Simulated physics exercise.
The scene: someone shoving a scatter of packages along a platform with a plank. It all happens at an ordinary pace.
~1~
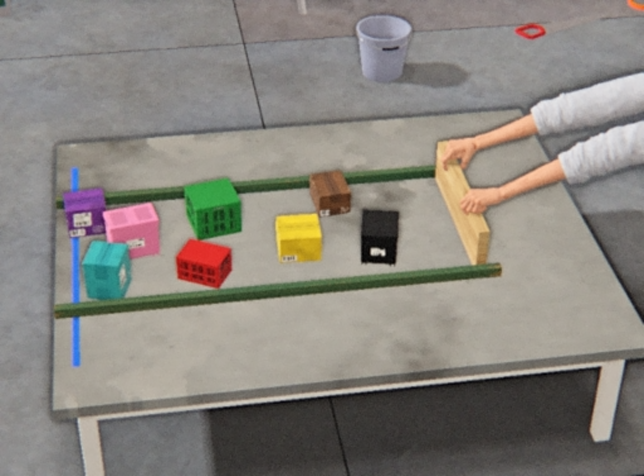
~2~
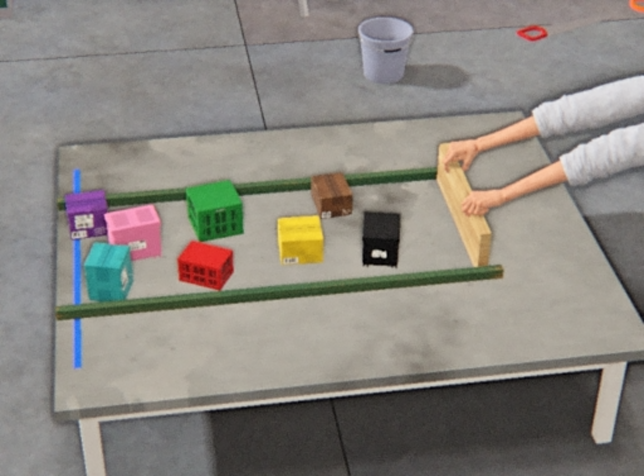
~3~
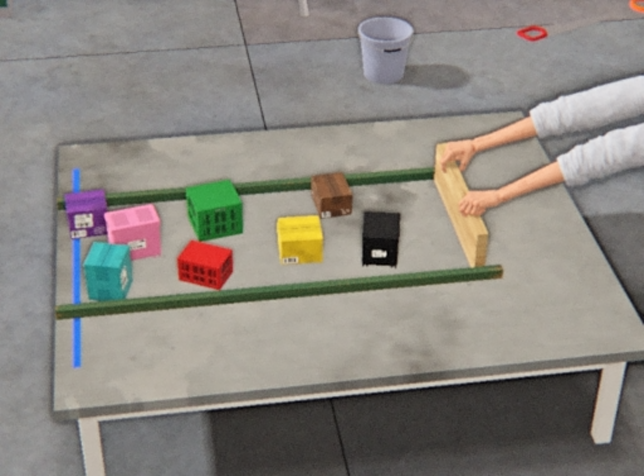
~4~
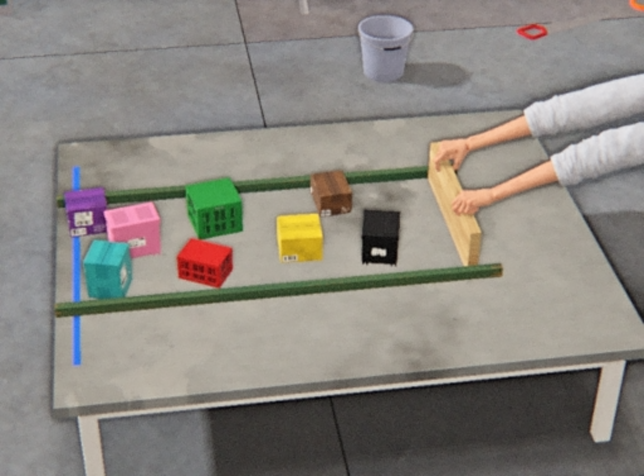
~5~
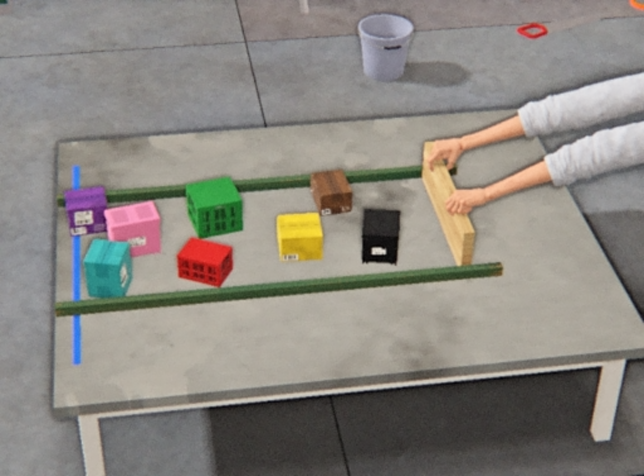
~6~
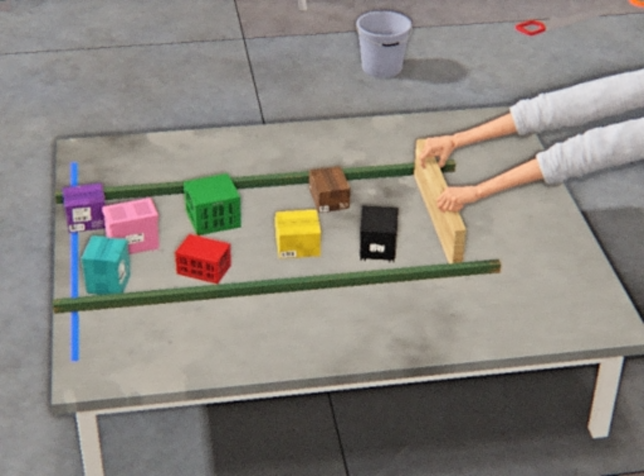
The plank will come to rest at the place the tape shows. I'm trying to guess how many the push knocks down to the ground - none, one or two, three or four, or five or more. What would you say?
Five at the least fall.
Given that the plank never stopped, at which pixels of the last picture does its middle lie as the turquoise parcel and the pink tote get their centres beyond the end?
I reckon its middle sits around (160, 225) and then around (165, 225).
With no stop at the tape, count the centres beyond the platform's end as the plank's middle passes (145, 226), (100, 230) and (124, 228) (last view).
First 3, next 6, last 3.
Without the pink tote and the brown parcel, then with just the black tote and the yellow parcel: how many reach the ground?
The number is 5 for the first case and 5 for the second.
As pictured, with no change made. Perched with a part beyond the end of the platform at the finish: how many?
The number is 2.
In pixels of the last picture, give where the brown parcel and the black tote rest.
The first near (57, 211), the second near (54, 263).
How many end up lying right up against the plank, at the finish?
The answer is 2.
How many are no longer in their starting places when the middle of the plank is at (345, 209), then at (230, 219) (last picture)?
By then 3, and 6.
Soon after, none off yet; purple parcel at rest near (85, 208); turquoise parcel at rest near (107, 266); pink tote at rest near (132, 229).
Then, none off yet; purple parcel tipped a little near (42, 210); turquoise parcel moved well along near (42, 274); pink tote tipped a little near (37, 237).
At rest, the number that fall off is five or more; fallen, yellow parcel, green crate, red crate, pink tote, turquoise parcel and purple parcel.
